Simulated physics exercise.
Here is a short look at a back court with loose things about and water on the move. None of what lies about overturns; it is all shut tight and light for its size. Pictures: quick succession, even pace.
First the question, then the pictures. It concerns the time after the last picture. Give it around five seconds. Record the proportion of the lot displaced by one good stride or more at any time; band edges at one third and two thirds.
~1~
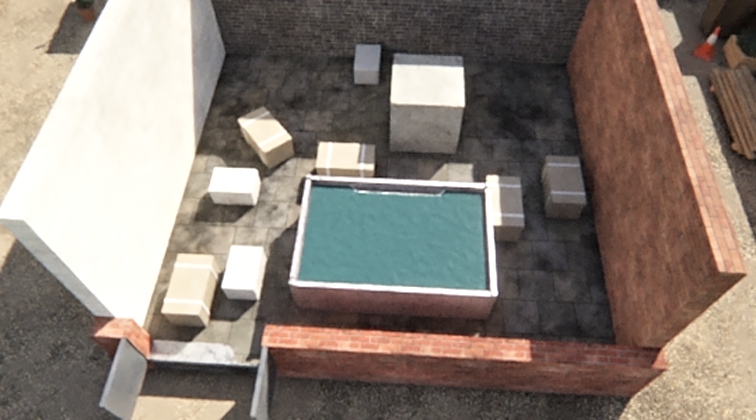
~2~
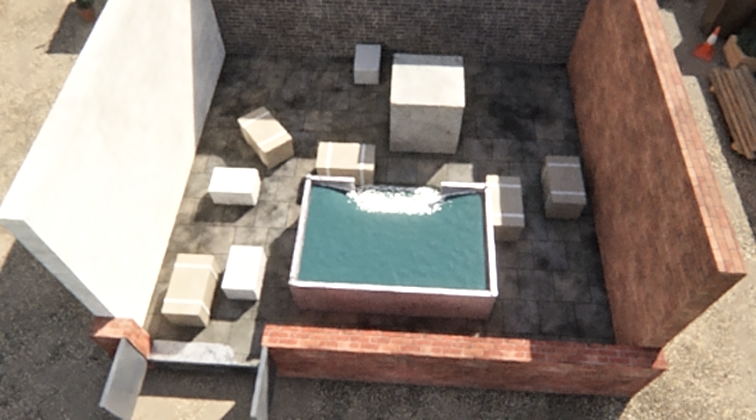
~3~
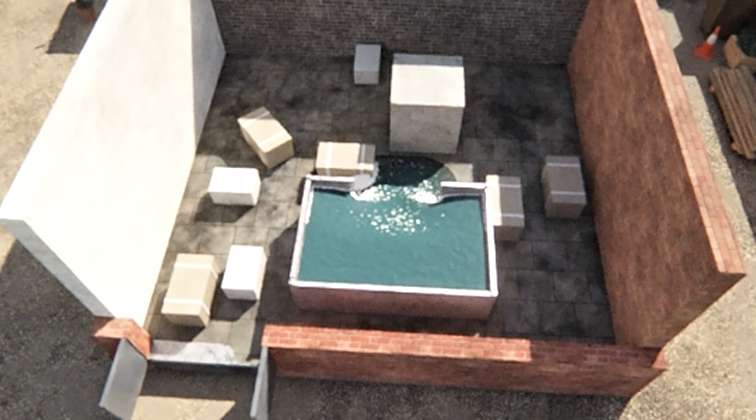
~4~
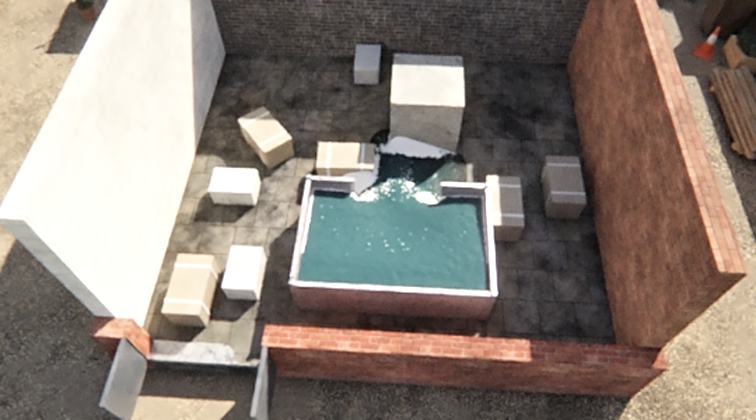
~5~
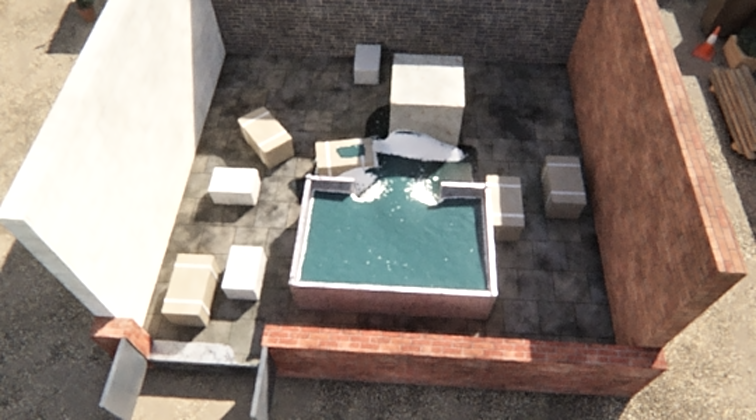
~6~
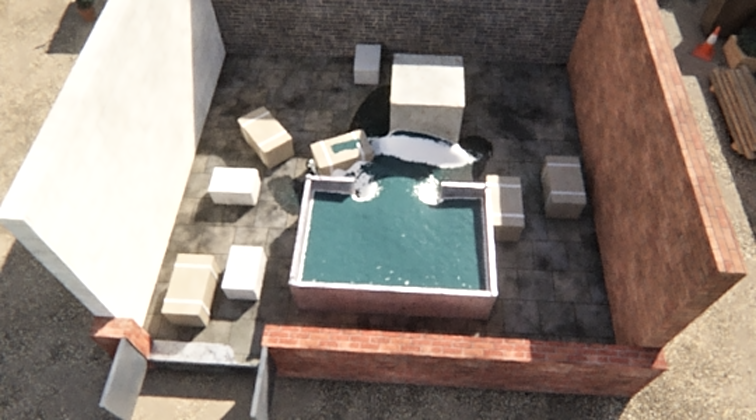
A third to two thirds.
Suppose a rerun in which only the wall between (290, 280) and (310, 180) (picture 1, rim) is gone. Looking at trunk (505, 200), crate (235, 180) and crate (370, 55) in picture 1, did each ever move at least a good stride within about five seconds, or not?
Here is how they go, in order: Fails to go that far, dislodged that far, and dislodged that far.
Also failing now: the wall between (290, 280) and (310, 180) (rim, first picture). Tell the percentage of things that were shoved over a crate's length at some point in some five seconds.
About 50 %.
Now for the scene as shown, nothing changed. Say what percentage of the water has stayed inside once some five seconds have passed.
Around 100 in a hundred.
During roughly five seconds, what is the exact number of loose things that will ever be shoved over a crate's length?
Count: 4.
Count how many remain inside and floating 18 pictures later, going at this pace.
I count 1.
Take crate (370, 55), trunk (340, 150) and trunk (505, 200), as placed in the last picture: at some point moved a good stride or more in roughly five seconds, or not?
First displaced that much, second displaced that much, third under that distance.
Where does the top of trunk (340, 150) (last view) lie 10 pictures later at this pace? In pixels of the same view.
Approximately at pixel (294, 125).
A moment on, 1 of 8 are well off their spots; 0 afloat.
Next, 1 of 8 are well off their spots; 1 afloat.
Later, 1 of 8 are well off their spots; 1 afloat.
In the end, 4 of 8 are well off their spots, and 4 have been at some point; 3 afloat.
